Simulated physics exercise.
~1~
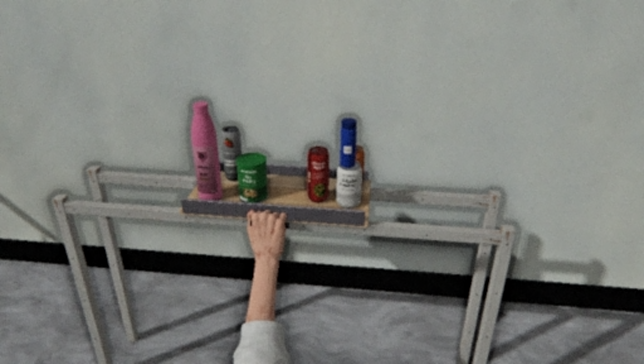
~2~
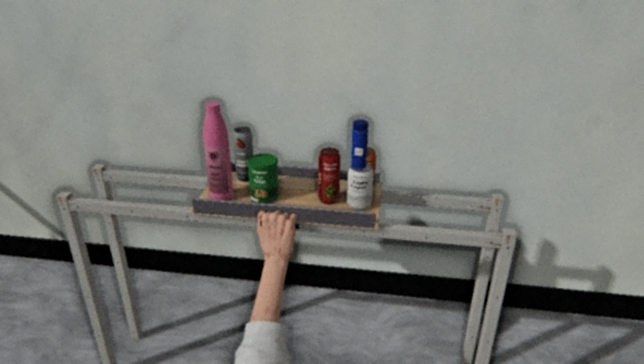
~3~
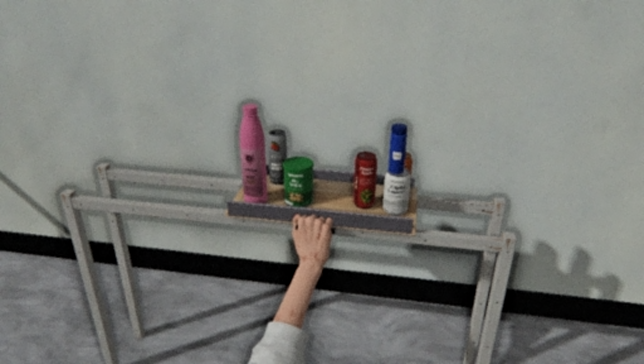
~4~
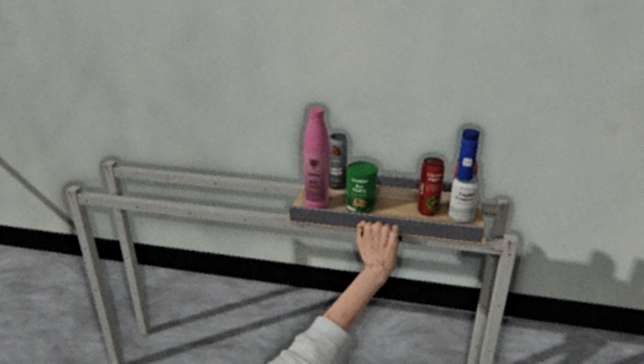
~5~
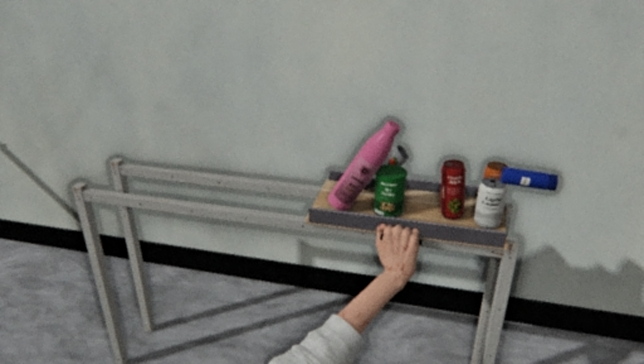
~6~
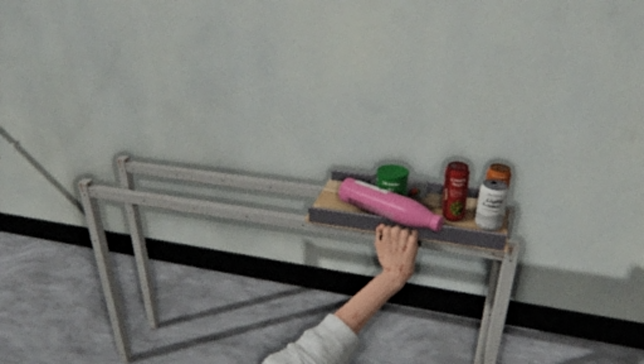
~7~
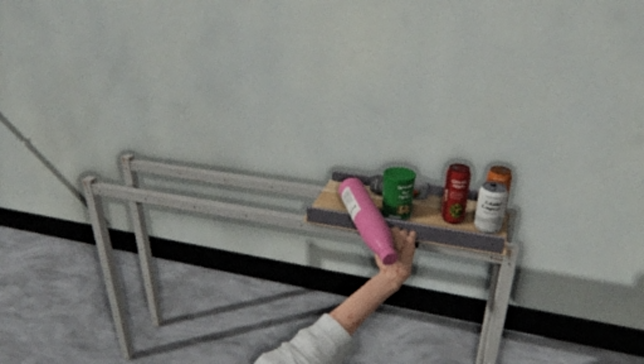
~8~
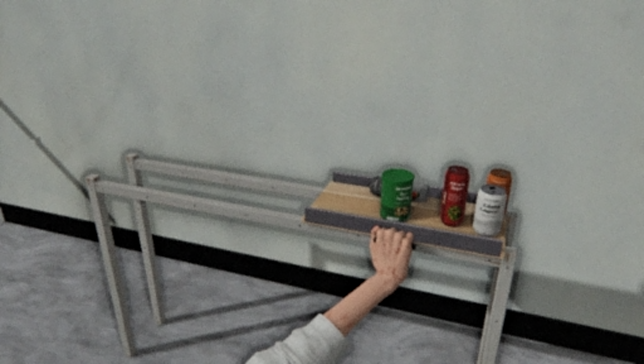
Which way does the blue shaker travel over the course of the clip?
The blue shaker travels to the right, riding along with the tray and then toppling off past its right end.
